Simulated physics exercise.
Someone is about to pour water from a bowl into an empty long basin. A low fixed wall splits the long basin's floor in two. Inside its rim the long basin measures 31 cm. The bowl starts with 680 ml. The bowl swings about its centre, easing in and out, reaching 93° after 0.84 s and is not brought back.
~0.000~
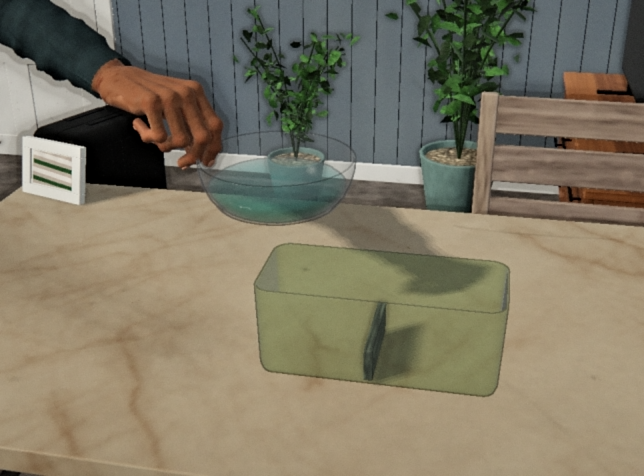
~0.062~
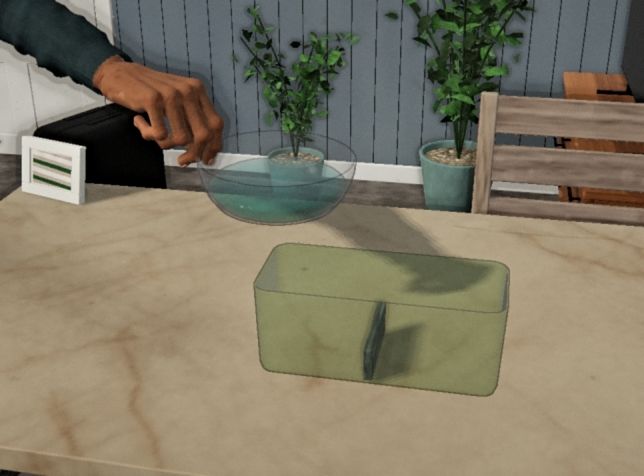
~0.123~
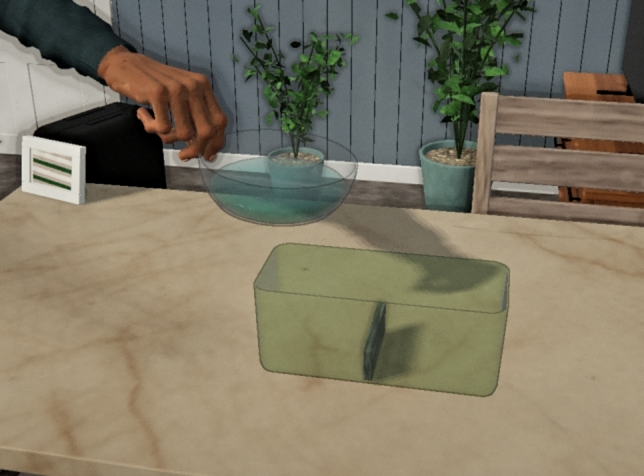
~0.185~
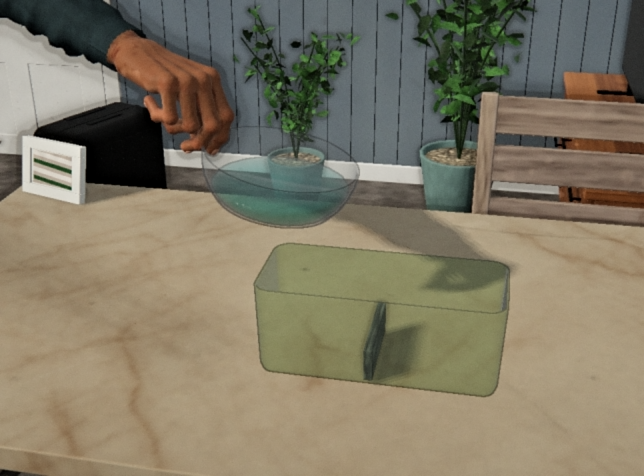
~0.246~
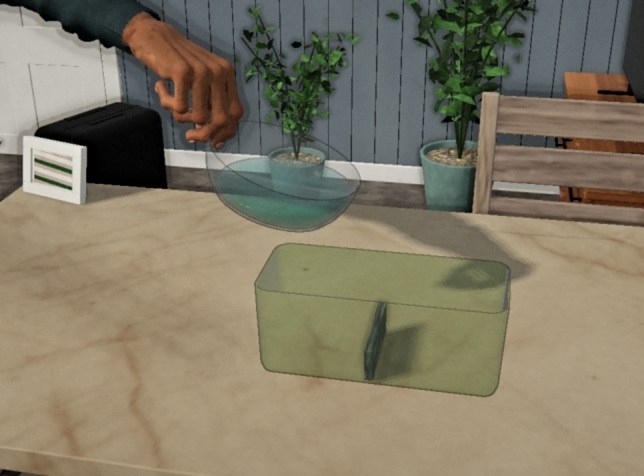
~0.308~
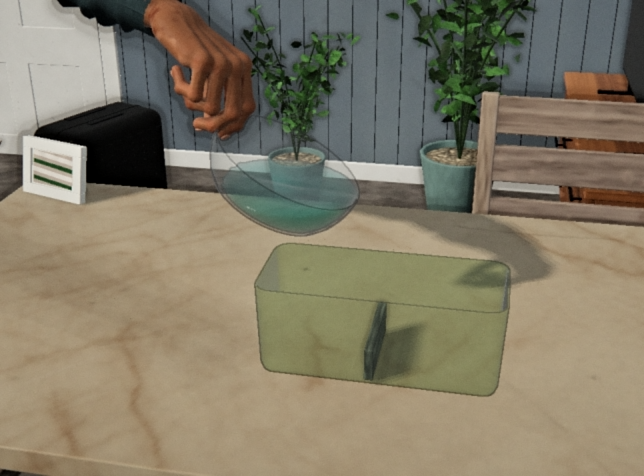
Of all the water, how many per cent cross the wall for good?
About 53 per cent.
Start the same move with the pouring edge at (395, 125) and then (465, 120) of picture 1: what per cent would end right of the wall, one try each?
First 85, then 70 per cent.
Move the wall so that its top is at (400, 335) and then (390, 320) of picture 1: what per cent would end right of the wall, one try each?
In turn about 20 and 30 per cent.
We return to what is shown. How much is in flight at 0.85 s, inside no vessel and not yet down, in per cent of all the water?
About 4 per cent.
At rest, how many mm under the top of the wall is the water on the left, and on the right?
Some 26 mm on the left and 26 mm on the right.
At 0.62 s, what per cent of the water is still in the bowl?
About 24 per cent.
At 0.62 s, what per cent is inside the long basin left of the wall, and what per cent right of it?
Near 10 on the left, 40 on the right.
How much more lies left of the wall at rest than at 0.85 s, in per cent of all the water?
Near 7 in a hundred.
Then, 0.62 s in, the tilt is 78° and 23 per cent is still to pour, 10 is left of the wall and 39 right of it.
Then, 0.85 s in, the tilt is 93° and 3 per cent is still to pour, 38 is left of the wall and 53 right of it.
Then, 1.08 s in, the tilt is 93° and 0 per cent is still to pour, 45 is left of the wall and 53 right of it.
Then, 1.34 s in, the tilt is 93° and 0 per cent is still to pour, 45 is left of the wall and 53 right of it.
Finally, 45 per cent lies left of the wall, 53 right of it and 2 outside.
